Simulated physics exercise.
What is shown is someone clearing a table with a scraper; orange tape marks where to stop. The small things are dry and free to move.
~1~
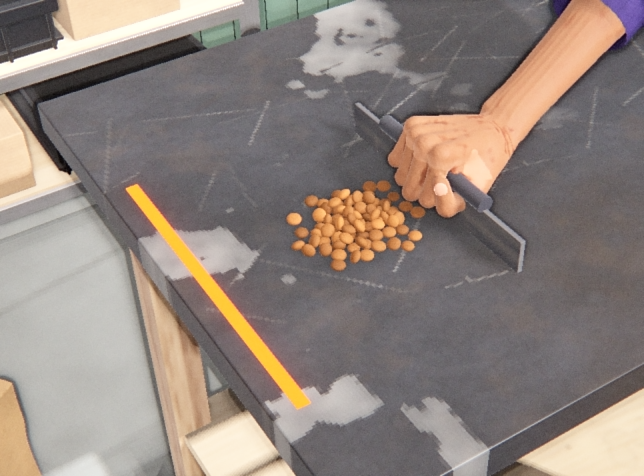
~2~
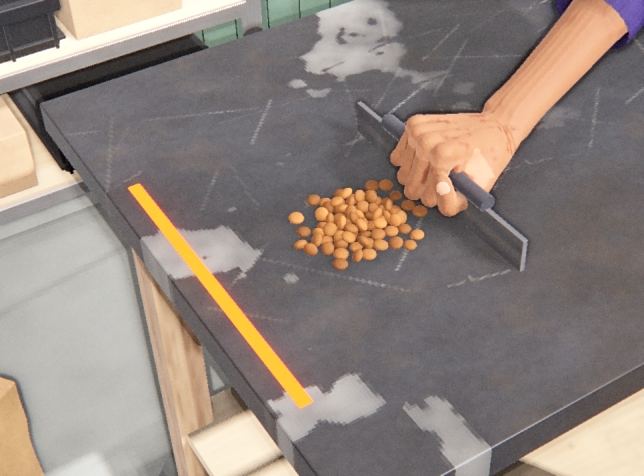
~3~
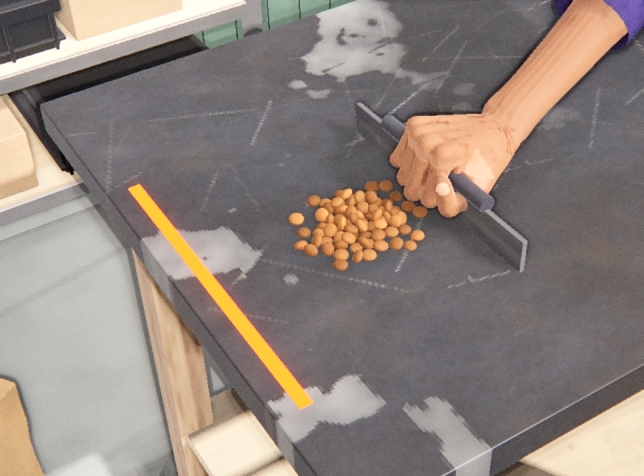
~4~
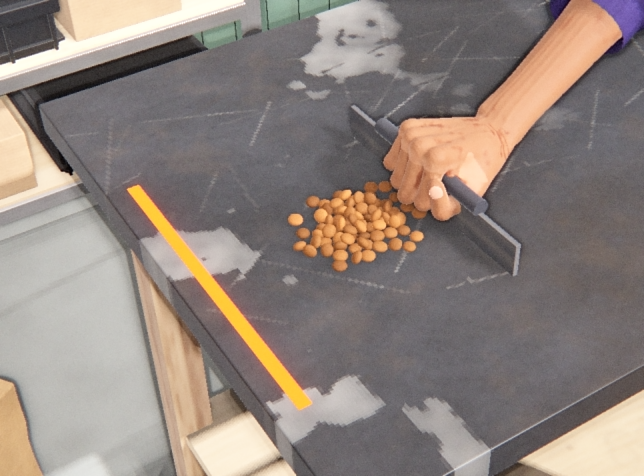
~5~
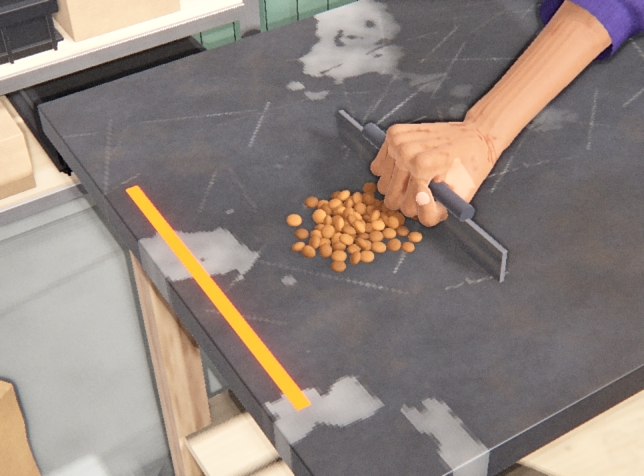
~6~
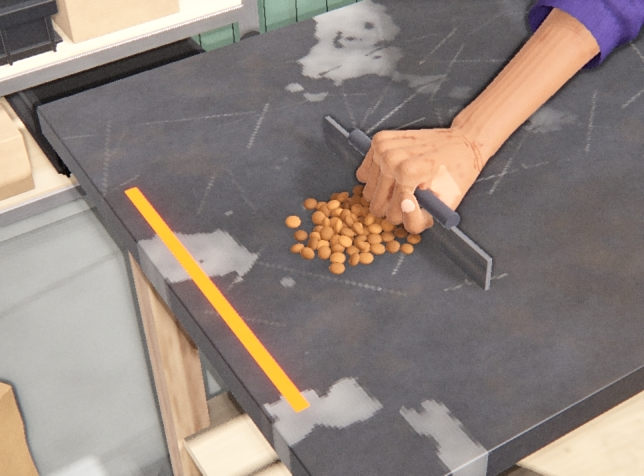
A hand holds a scraper still, then slides it left against the small brown pieces.
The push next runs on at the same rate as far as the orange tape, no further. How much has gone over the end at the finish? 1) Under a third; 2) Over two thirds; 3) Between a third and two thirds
2, over two thirds.
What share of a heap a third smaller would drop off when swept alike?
Roughly 70 per cent.
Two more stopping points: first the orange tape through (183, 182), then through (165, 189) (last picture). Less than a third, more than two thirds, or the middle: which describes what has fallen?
The first position gives under a third, the second gives under a third.
Soon after the last picture, scraper still moving, near (301, 223); heap all on the table, its front near (218, 270).
A little later, scraper stopped at the orange tape; heap about half over the edge.
Later still, scraper stopped at the orange tape; heap most over the edge.
At rest, scraper stopped at the orange tape; heap most over the edge.
